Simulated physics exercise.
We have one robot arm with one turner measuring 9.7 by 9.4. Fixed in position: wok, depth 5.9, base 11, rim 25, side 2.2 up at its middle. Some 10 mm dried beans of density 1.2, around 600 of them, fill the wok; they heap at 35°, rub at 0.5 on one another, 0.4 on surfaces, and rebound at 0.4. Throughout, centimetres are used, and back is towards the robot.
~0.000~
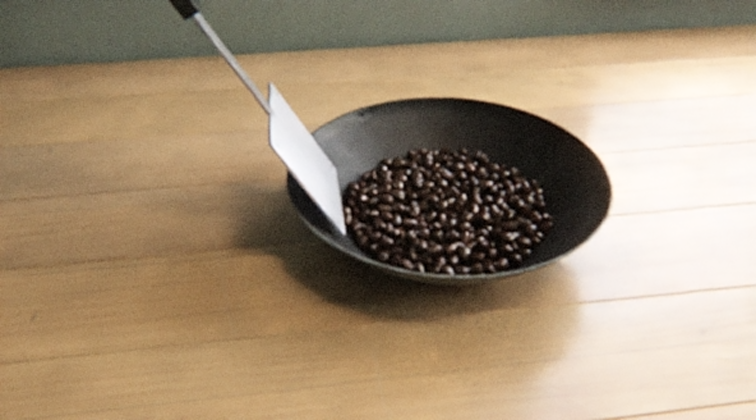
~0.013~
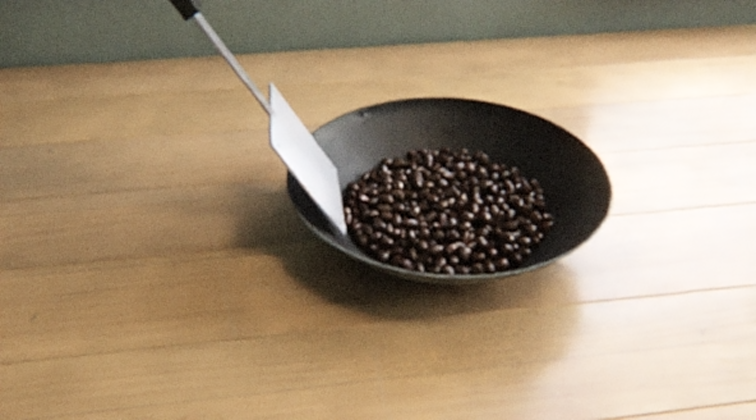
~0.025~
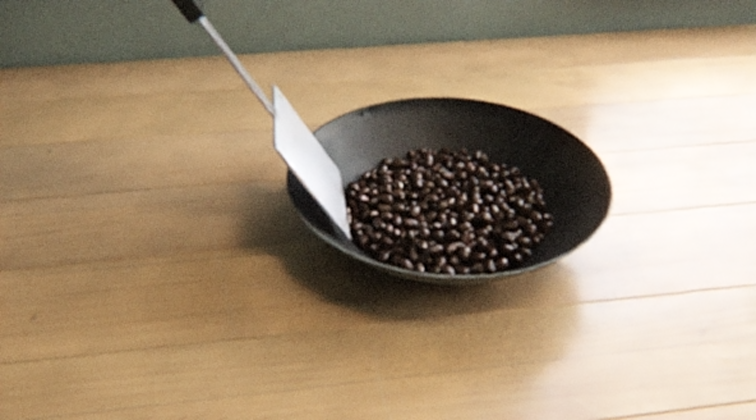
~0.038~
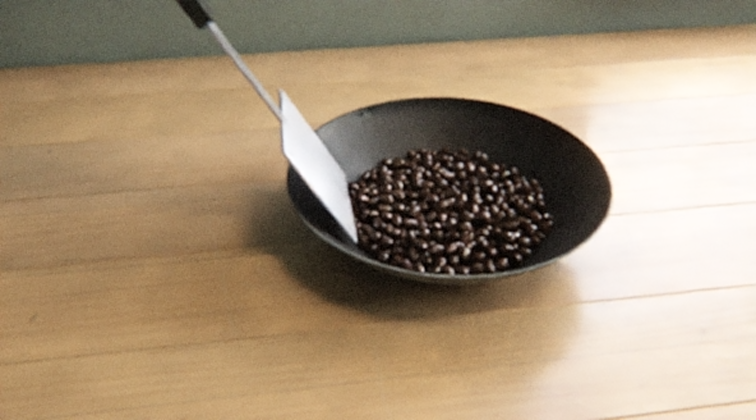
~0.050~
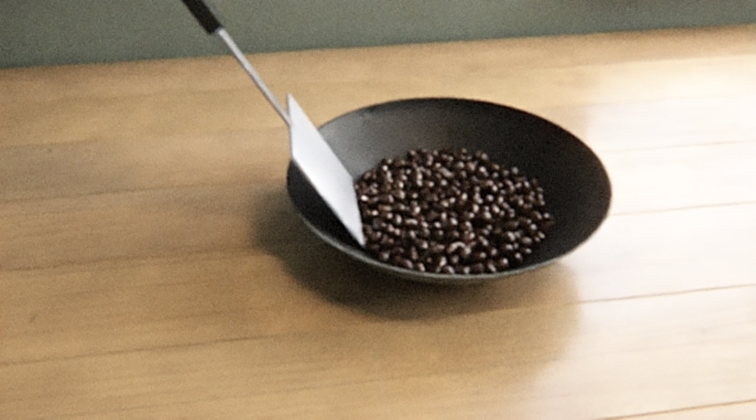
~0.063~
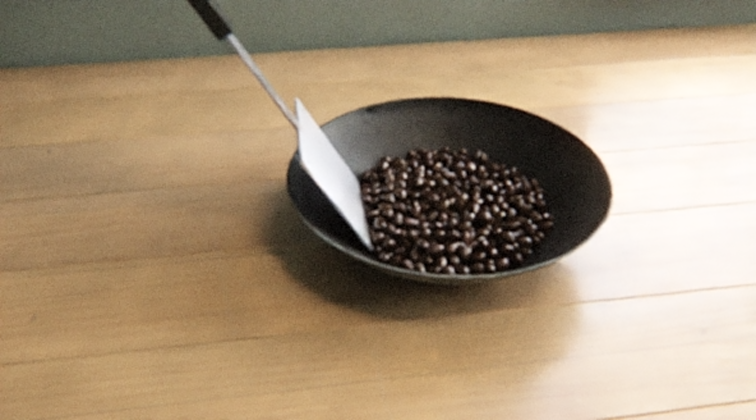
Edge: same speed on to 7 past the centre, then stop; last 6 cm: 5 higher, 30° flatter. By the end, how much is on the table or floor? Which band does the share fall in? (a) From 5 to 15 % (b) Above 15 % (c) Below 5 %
(a) From 5 to 15 %.
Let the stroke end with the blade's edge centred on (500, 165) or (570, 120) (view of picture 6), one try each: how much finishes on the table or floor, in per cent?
Estimates, in order: 0 % and 30 %.
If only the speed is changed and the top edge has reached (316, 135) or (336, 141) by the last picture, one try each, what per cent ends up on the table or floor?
First try around 20 %, second try around 35 %.
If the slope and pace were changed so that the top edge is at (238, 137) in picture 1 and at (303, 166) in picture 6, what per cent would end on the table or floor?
Roughly 30 %.
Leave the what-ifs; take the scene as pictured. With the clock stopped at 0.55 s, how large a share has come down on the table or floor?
4 %.
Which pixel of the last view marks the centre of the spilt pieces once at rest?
Near (647, 206) in the last picture.
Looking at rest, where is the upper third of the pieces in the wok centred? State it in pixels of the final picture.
It is centred around (544, 176).
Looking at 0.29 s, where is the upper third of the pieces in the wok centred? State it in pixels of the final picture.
It is centred at roughly (542, 171).
After 0.18 s, sloping 61°, highest piece 5 above the table; 603 in the wok.
After 0.29 s, sloping 48°, highest piece 8 above the table; 602 in the wok, 1 on the blade or in flight.
After 0.55 s, sloping 31°, highest piece 8 above the table; 560 in the wok, 30 on the table or floor, 13 on the blade or in flight.
After 1.60 s, sloping 31°, highest piece 7 above the table; 558 in the wok, 45 on the table or floor.
In the end, 558 in the wok, 45 on the table or floor. That is 7 % on the table or floor.
